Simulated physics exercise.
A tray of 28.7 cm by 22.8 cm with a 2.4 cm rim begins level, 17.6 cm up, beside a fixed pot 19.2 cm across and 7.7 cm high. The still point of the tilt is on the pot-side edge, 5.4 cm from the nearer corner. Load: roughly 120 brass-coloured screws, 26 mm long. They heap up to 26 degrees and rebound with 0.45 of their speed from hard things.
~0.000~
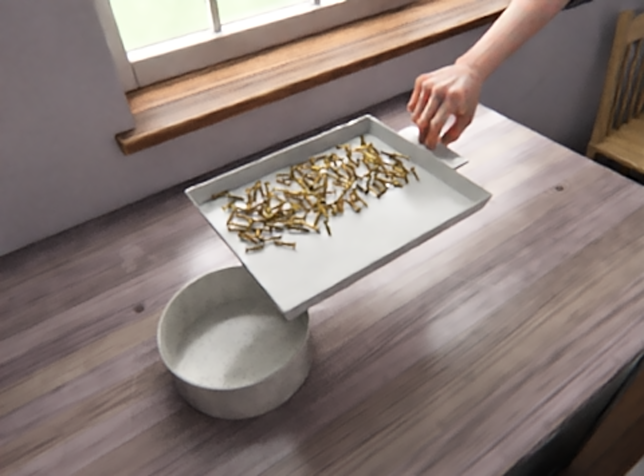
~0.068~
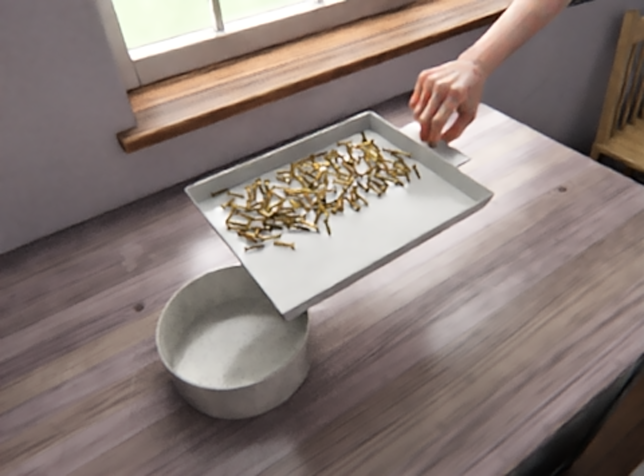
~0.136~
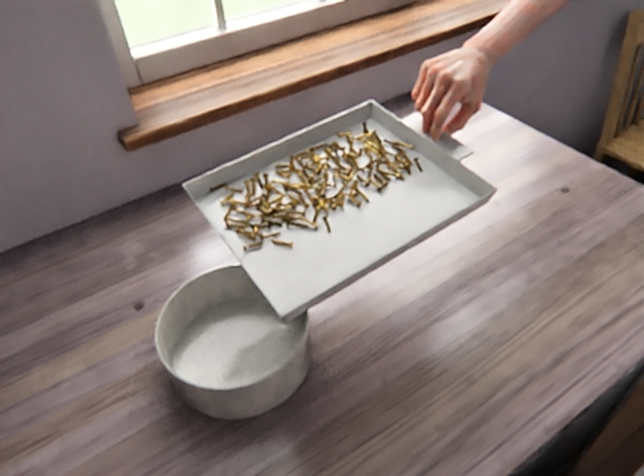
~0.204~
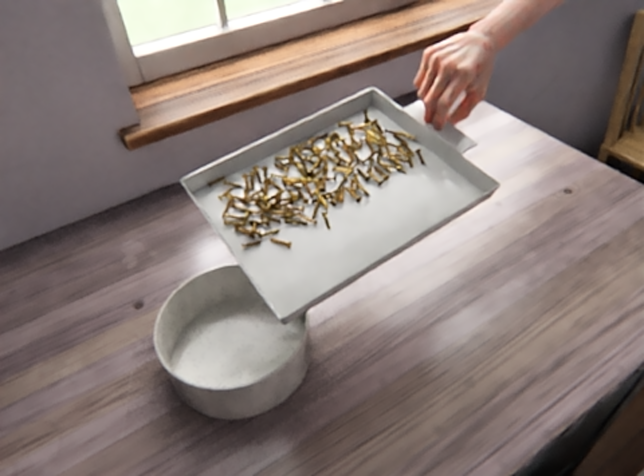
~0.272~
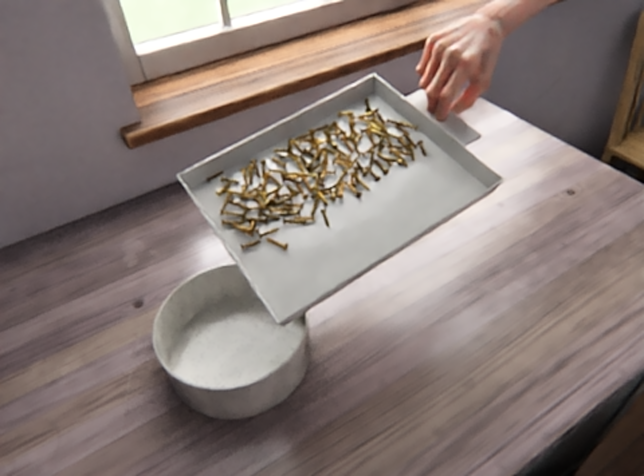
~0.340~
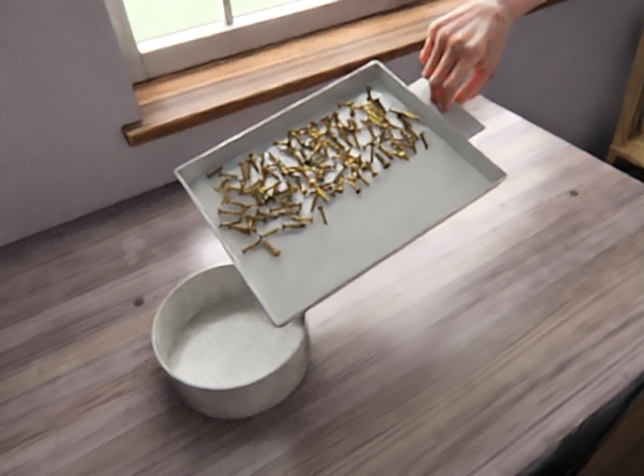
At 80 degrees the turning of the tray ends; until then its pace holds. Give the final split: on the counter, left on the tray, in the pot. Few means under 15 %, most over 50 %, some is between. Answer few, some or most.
Counter most, tray few, pot few.
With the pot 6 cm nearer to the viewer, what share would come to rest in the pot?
Then about 85 per cent.
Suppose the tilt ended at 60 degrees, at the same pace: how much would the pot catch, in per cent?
In that case some 0 per cent.
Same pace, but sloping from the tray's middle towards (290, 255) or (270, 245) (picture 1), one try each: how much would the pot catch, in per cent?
Some 45 and 65 per cent.
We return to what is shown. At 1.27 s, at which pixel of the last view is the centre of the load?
Around (283, 294).
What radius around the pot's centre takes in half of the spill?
Some 16 cm.
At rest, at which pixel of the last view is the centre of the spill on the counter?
Around (293, 442).
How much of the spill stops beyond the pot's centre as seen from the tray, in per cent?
Some 50 per cent.
After 0.90 s, tilt 46 degrees; the tray holds 100 %, the pot 0 %.
After 1.27 s, tilt 67 degrees; the tray holds 95 %, the pot 0 %.
After 1.72 s, tilt 80 degrees; the tray holds 60 %, the pot 0 %.
In the end, at 2.9 s, counter 90 %, tray 5 %, pot 5 %.
